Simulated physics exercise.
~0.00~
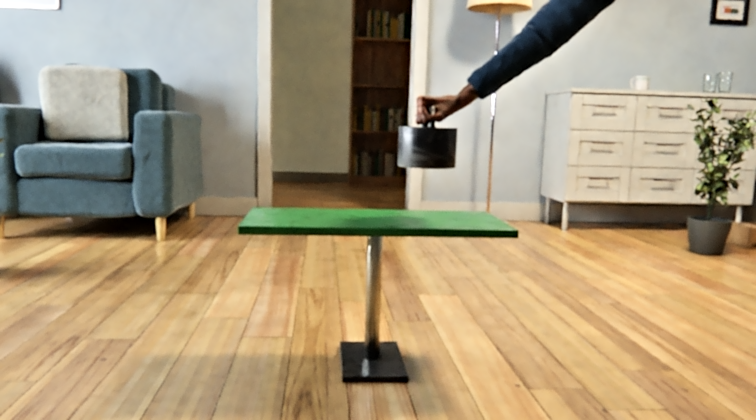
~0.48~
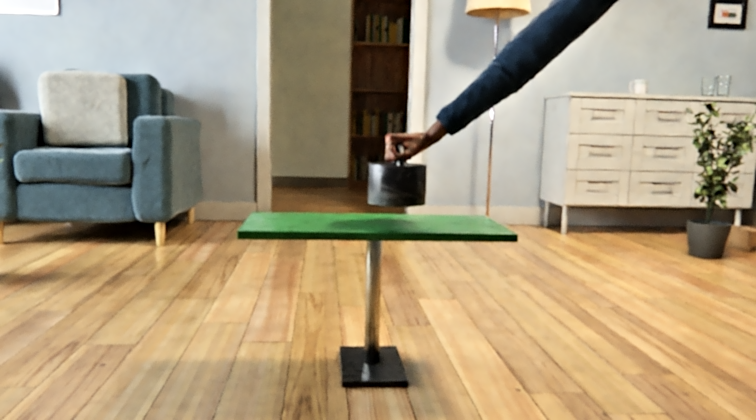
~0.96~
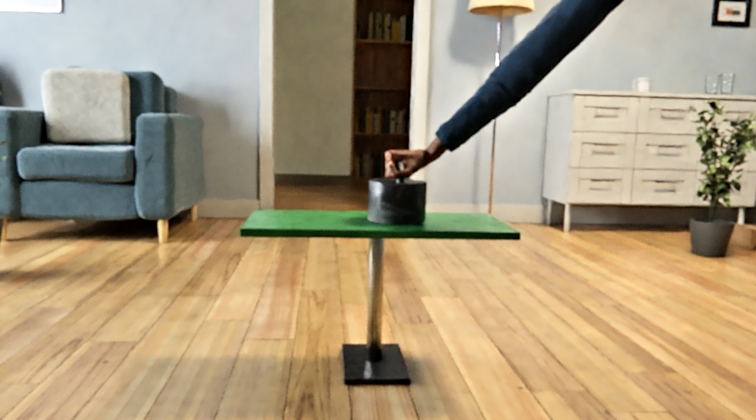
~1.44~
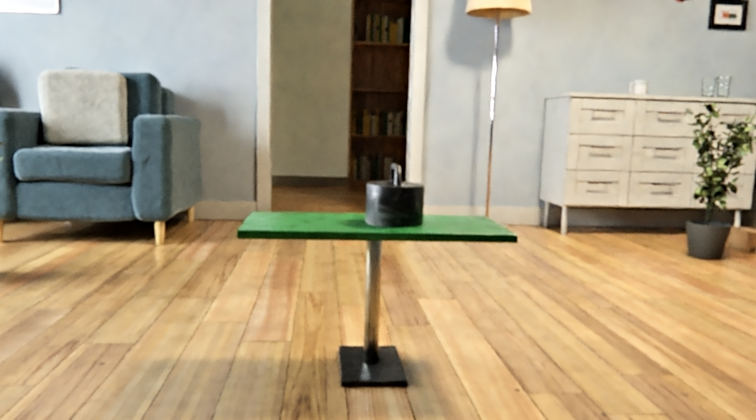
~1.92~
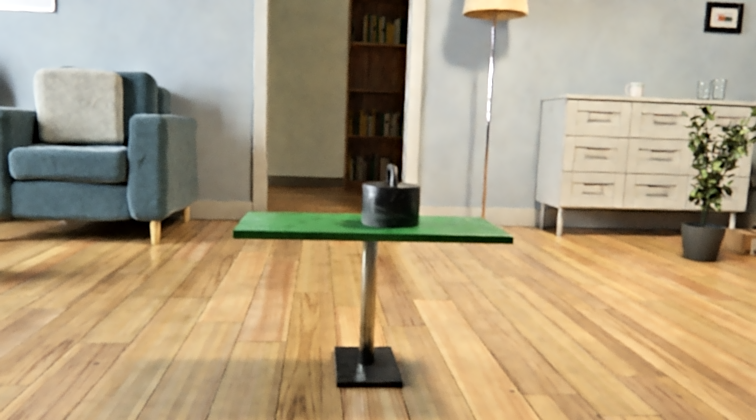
In a living room with a blue armchair and pale drawers, a hand moved a dark, round object left and lowered it onto a narrow green table, then let go and withdrew, leaving the object resting there while the table stayed level and upright.
